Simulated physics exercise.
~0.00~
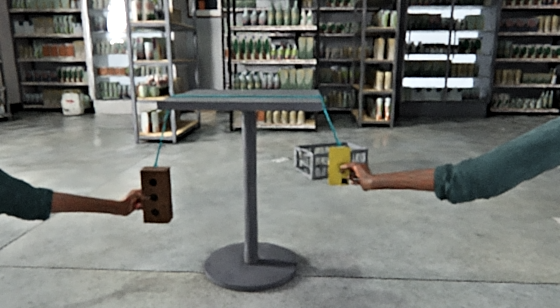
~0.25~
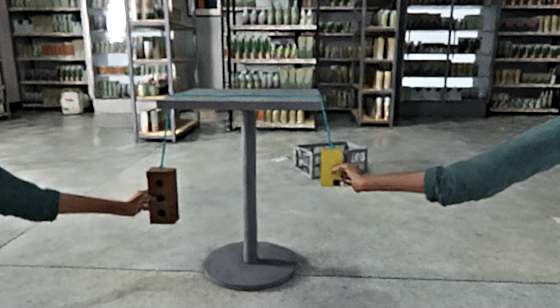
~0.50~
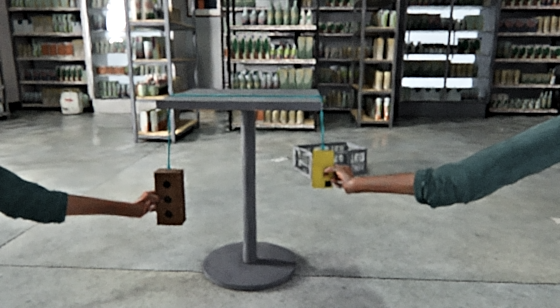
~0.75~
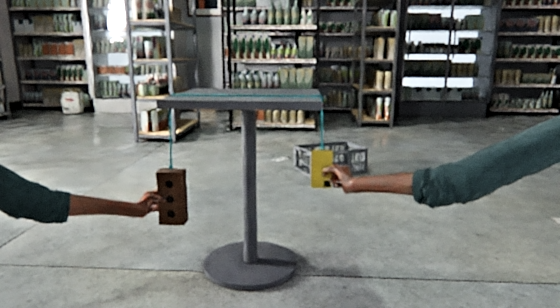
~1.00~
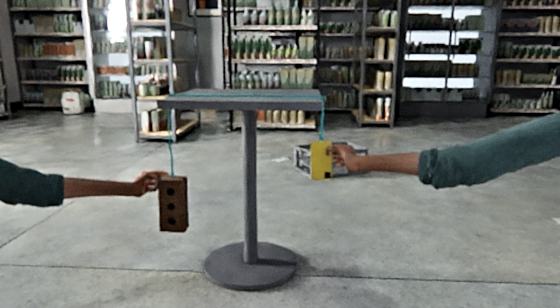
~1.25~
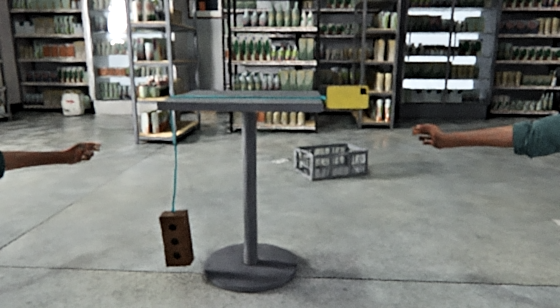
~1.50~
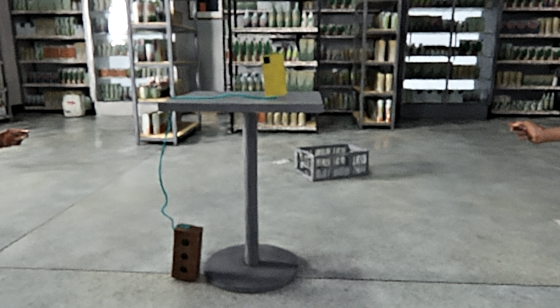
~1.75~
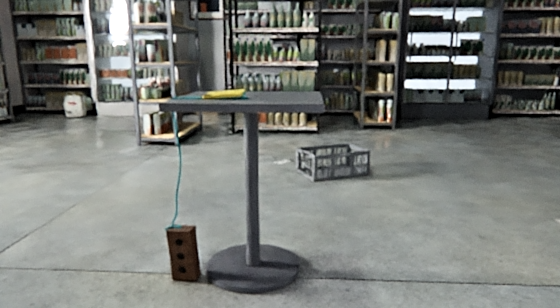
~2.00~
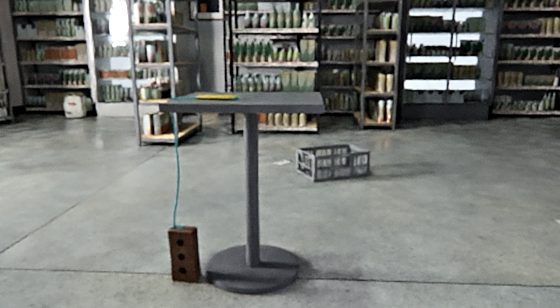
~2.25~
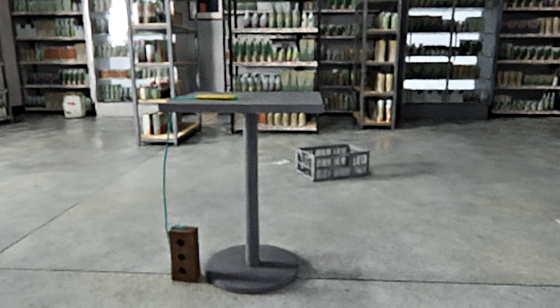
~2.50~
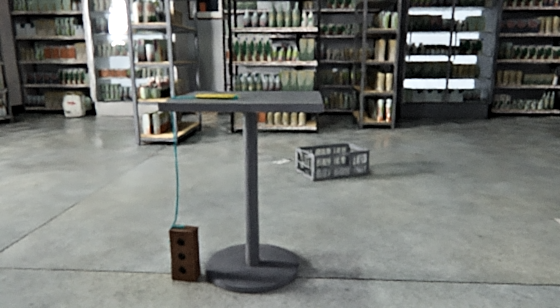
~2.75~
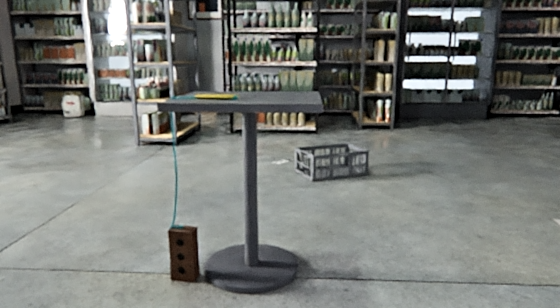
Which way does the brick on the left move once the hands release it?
It moves down, dropping beside the table until it reaches the concrete floor.
Two hands reach in from the left and right edges, one holding a reddish-brown brick and the other a yellow phone, joined by a teal shoelace running over a small grey table. The slightly swaying view faces a concrete floor with a grey crate and shelves of bottles behind. The hands shift the items a little inward, then let go and draw back. The brick drops on the left while the phone is pulled up onto the tabletop. The brick ends standing on the floor by the round base, and the phone lies near the table's left edge.
